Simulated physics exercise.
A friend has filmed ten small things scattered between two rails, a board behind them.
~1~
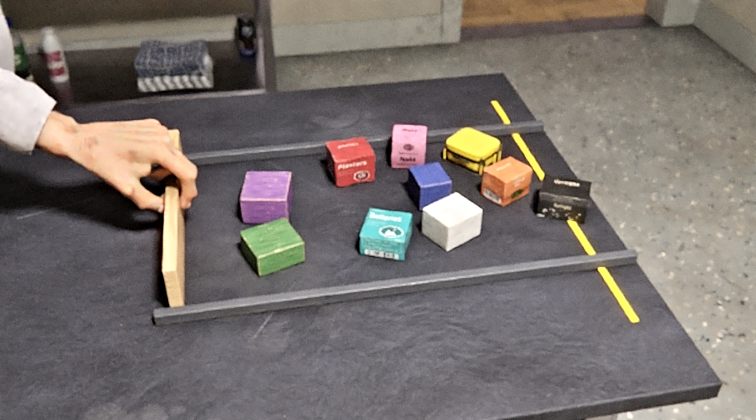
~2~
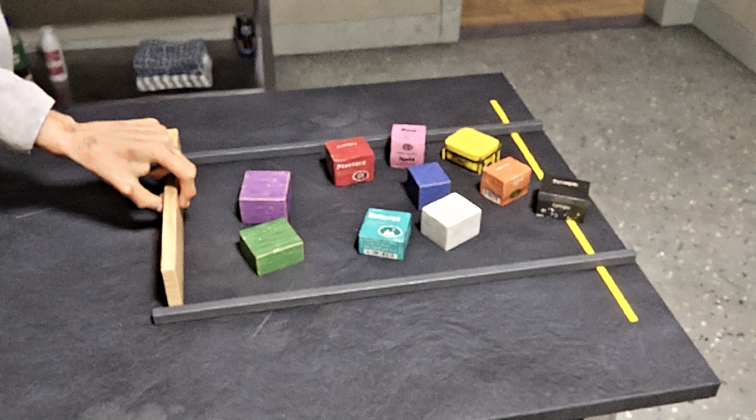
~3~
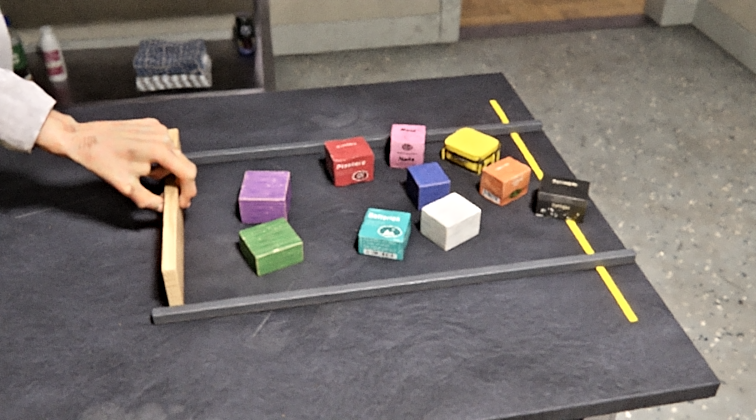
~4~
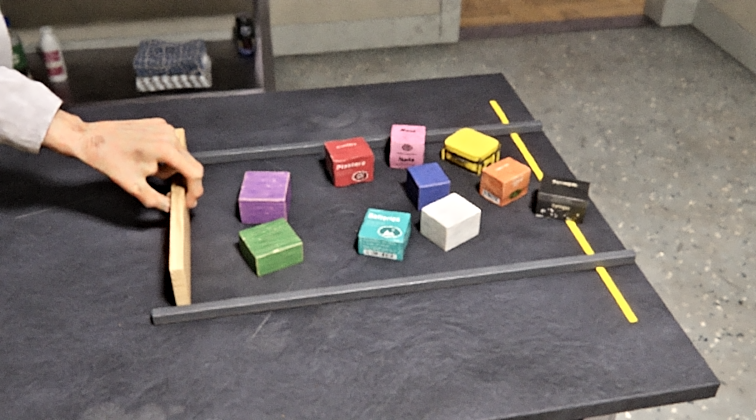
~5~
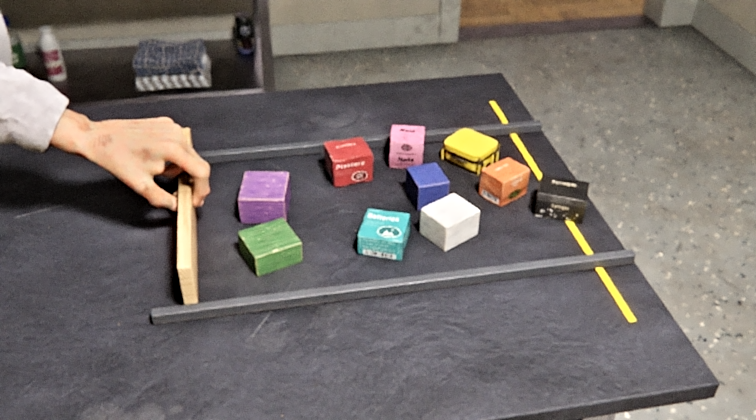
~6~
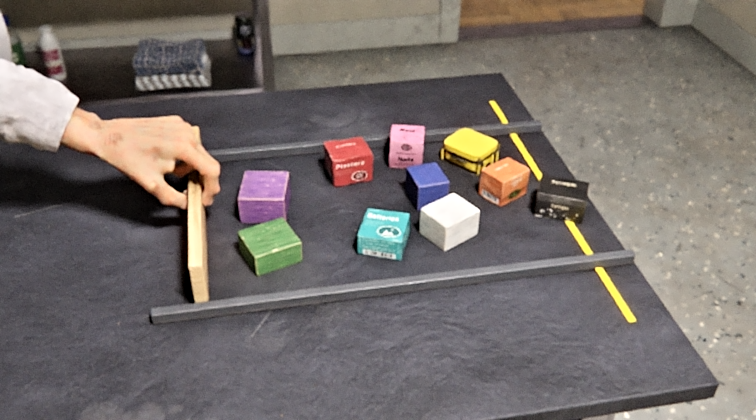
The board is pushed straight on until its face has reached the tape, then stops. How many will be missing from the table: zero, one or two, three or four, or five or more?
The number that fall off is five or more.
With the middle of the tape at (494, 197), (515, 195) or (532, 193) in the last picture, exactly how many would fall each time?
In that order 3, 4 and 7.
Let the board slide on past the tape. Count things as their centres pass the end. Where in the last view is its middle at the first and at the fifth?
Its middle is around (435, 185) and later (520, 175).
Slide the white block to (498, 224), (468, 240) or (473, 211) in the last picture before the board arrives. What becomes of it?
In that order, it drops off; comes down; drops off.
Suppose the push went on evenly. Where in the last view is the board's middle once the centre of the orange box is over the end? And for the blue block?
For the orange box at (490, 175), for the blue block at (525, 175).
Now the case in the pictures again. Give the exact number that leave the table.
Fallen: 7.
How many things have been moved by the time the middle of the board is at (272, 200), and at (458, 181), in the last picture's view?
2 and 10.
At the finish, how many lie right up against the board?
The number is 3.
A little later, none off yet; black box at rest near (562, 199); orange box at rest near (504, 181); yellow case at rest near (470, 152).
Next, none off yet; black box shifted a little near (576, 196); orange box moving near (510, 181); yellow case shifted a little near (483, 156).
Later still, one off so far; black box fallen; orange box shifted well along near (592, 177); yellow case shifted well along near (557, 153).
When it is over, the number that fall off is five or more; down, turquoise box, pink box, blue block, white block, yellow case, orange box and black box.
